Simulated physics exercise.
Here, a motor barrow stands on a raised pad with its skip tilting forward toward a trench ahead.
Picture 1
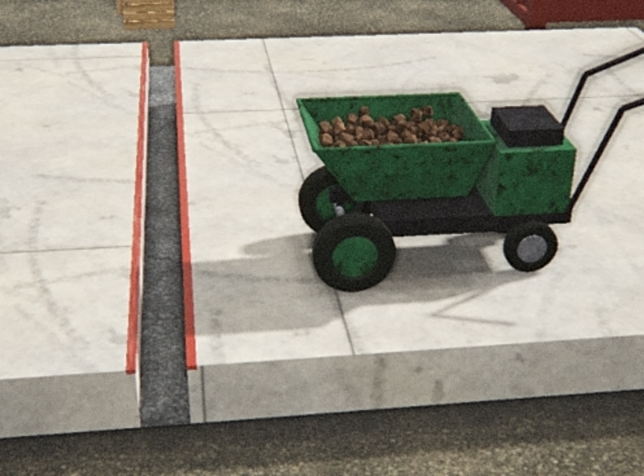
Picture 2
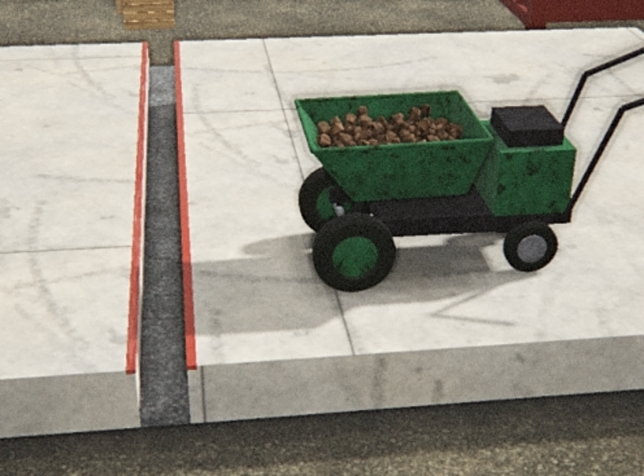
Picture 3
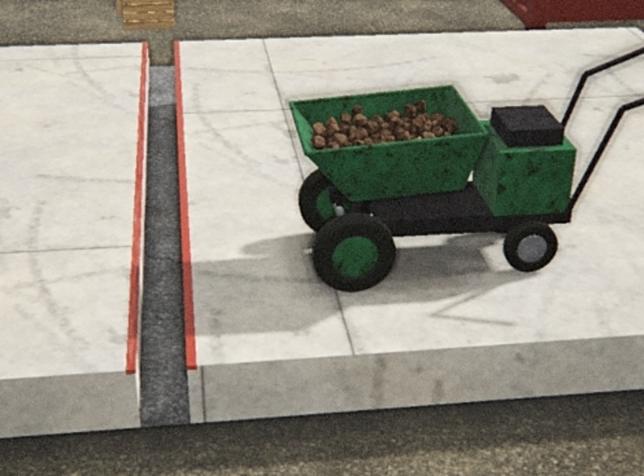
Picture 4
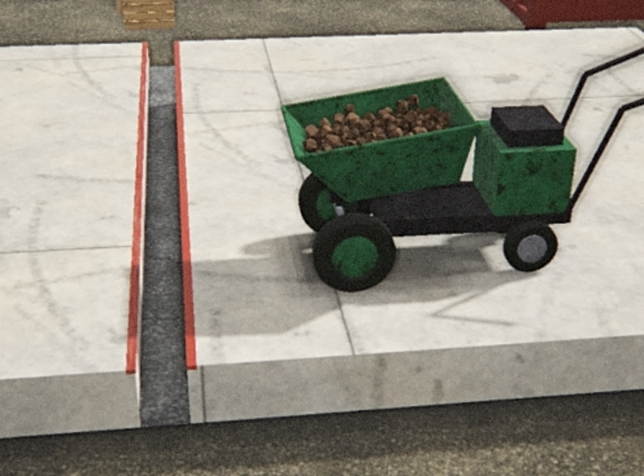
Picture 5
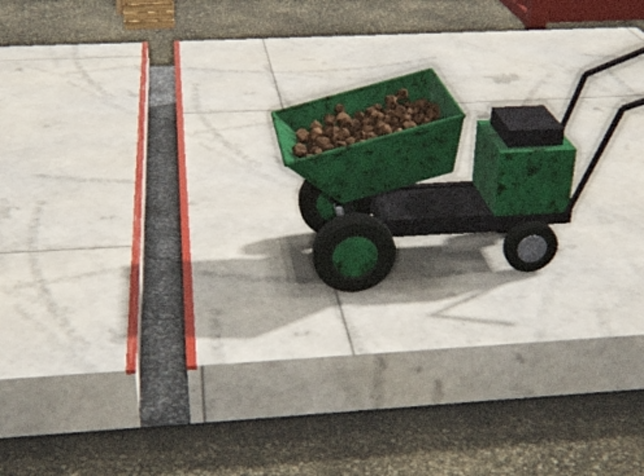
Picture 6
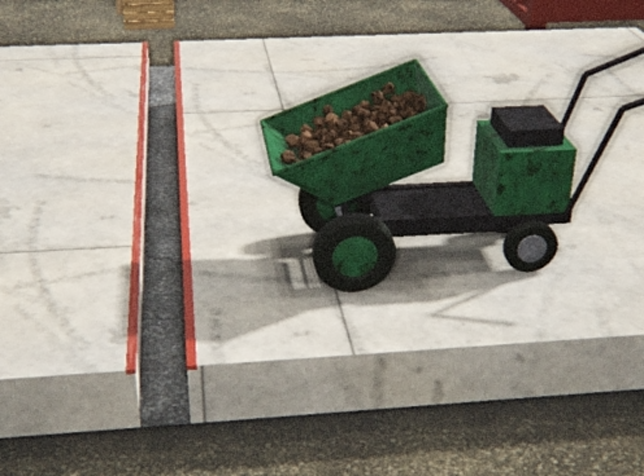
The clip opens on a green motor barrow loaded with brown clods, standing still on a pale raised pad to the right of a narrow, red-edged trench. Its skip begles level, then tilts gradually forward to the left, the rear rising away from the engine housing while the clods stay heaped inside.
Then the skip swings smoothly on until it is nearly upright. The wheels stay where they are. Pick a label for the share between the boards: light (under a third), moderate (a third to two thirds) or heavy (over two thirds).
Moderate - a third to two thirds.
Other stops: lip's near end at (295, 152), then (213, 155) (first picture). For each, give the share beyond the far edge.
That would be roughly 0 in a hundred and then roughly 80 in a hundred.
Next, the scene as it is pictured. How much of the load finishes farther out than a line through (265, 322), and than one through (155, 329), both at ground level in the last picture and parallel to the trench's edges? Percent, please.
The first comes to 90 %, the second to 20 %.
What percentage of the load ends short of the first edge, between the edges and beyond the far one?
I'd estimate short near 30, between near 55 and beyond near 5 per cent.
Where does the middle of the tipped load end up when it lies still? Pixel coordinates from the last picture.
Centre at rest, last view: Approx. (176, 276).
Soon, skip tipped steeply; all in the skip.
A while on, skip tipped right over; most in the skip; about a quarter short of the trench; a small part in or heaped over the trench; a stray few falling.
Towards the end, skip tipped right over; about a quarter in the skip; about a third short of the trench; about half in or heaped over the trench; a stray few beyond it.
Finally, skip tipped right over; a small part in the skip; about a quarter short of the trench; about half in or heaped over the trench; a stray few beyond it.
